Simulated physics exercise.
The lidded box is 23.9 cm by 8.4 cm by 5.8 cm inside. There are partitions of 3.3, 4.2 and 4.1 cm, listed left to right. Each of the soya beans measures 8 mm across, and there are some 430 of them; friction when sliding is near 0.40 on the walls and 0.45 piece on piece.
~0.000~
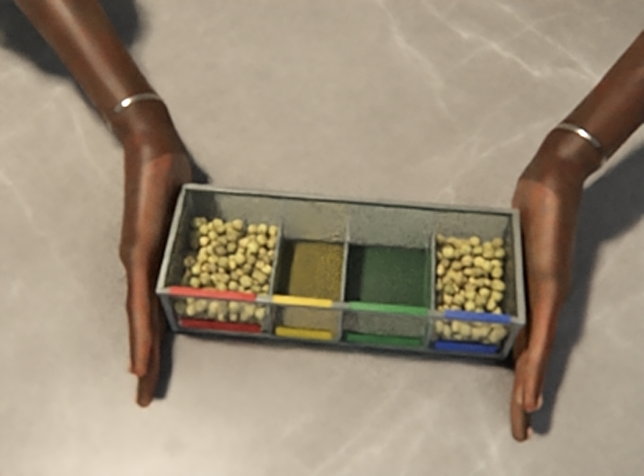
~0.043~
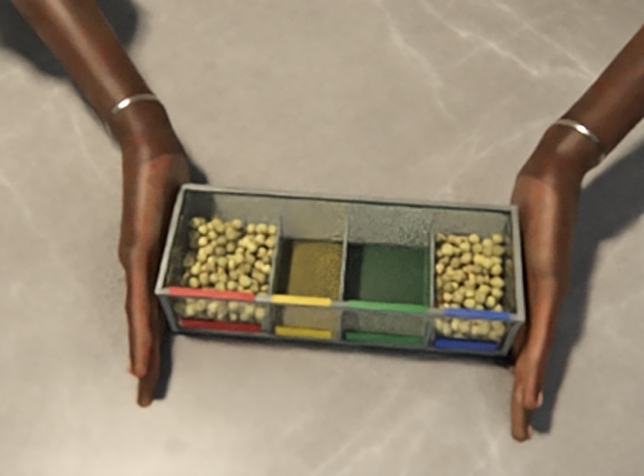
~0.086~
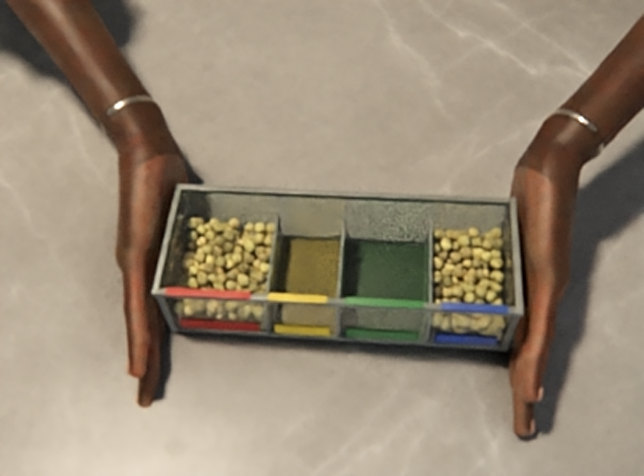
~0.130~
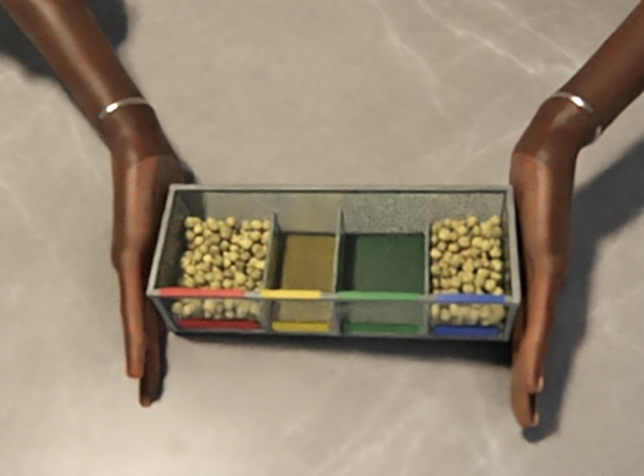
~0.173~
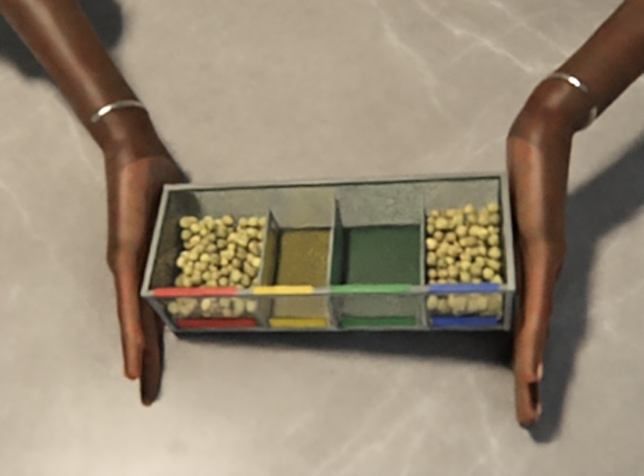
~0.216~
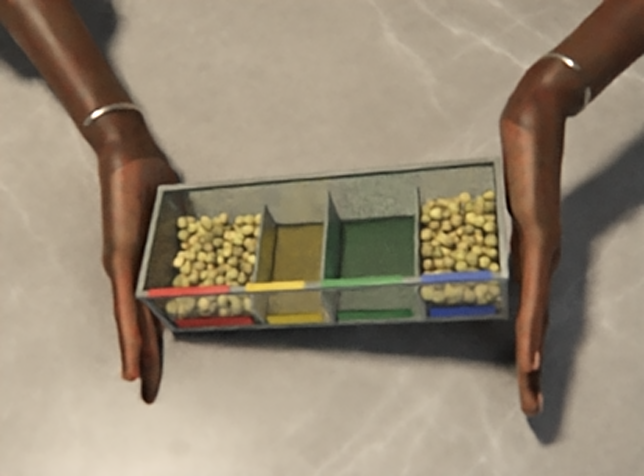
Two hands tilt a clear divided box of beans slightly, raising its right end.
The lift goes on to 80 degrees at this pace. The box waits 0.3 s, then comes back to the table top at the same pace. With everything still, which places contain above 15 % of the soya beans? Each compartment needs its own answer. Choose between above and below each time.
Red: Above, blue: Above, green: Below, yellow: Below.
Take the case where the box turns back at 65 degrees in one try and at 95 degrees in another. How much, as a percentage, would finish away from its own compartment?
Some 5 and 25 per cent.
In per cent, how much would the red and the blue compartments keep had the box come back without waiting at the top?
In that case red 60, blue 30.
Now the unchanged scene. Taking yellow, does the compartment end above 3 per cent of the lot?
Result for yellow: False.
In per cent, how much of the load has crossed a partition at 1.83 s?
Around 15 per cent.
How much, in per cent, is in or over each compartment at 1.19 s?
In per cent: Red 60, blue 30, green 10, yellow 0.
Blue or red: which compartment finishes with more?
Red comes out ahead.
Then, at 1.19 s, tilt 80 degrees; red 60 %, blue 30 %, green 10 %.
After 1.83 s, tilt 42 degrees; red 65 %, blue 30 %, green 5 %.
After 2.52 s, tilt 0 degrees; red 65 %, blue 30 %, green 5 %.
In the end, at 3.2 s, red 65 %, blue 30 %, green 5 %, yellow 0 %.
